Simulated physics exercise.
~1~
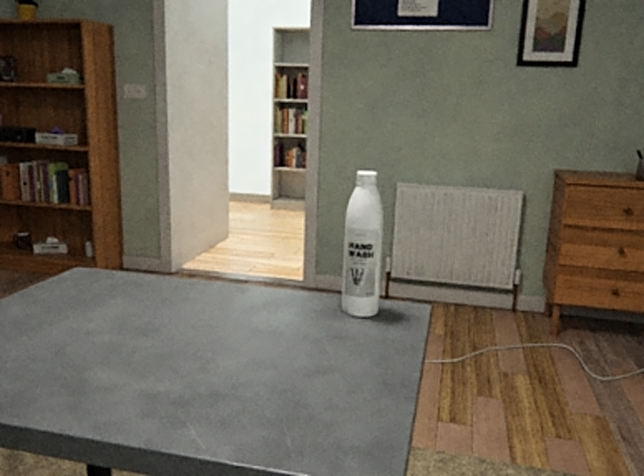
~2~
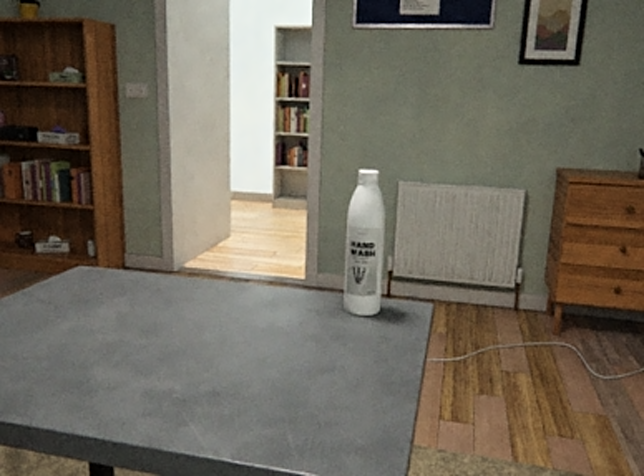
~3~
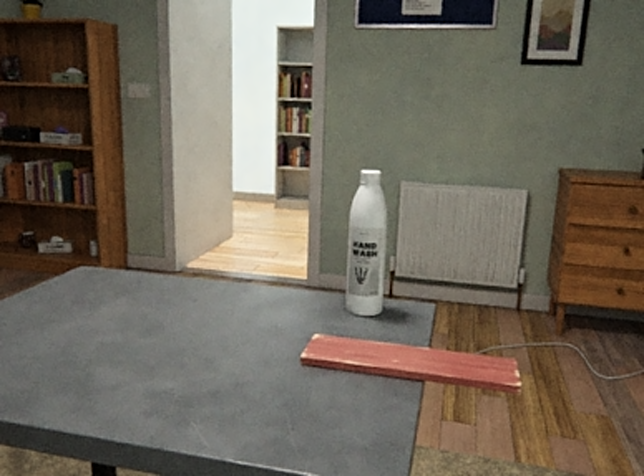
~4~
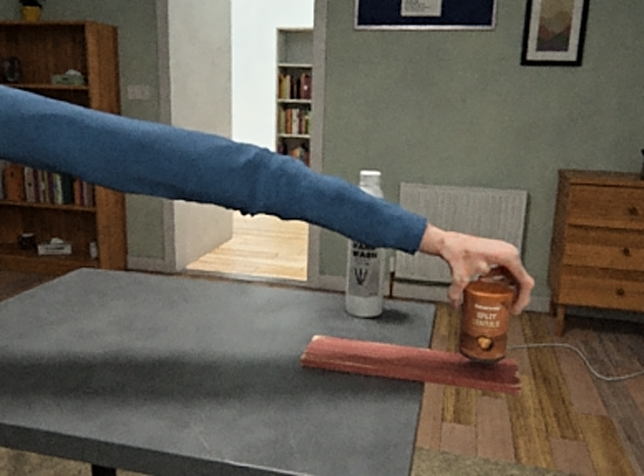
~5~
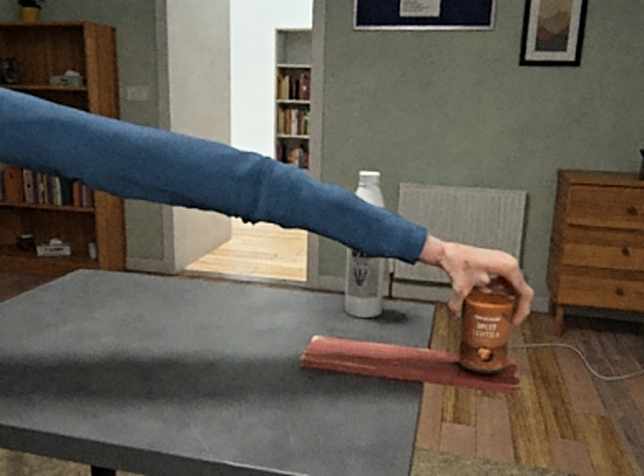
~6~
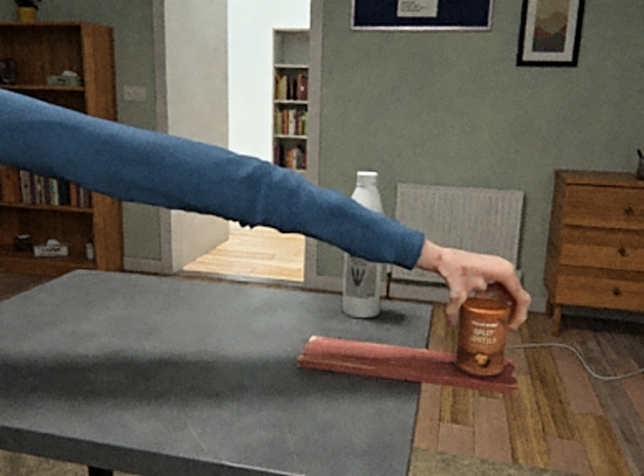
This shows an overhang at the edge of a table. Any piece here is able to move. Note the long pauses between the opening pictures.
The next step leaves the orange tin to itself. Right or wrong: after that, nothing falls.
Wrong.
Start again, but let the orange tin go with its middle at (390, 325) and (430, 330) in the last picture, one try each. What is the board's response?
On the first try it remains balanced, and on the second it remains balanced.
Then, 0.50 s after the last picture, red board and orange tin now down on the floor or falling.
Then, 0.70 s after the last picture, things are still on the move.
By the end, down on the floor or falling, red board and orange tin; white bottle in place. The board tips off the edge.
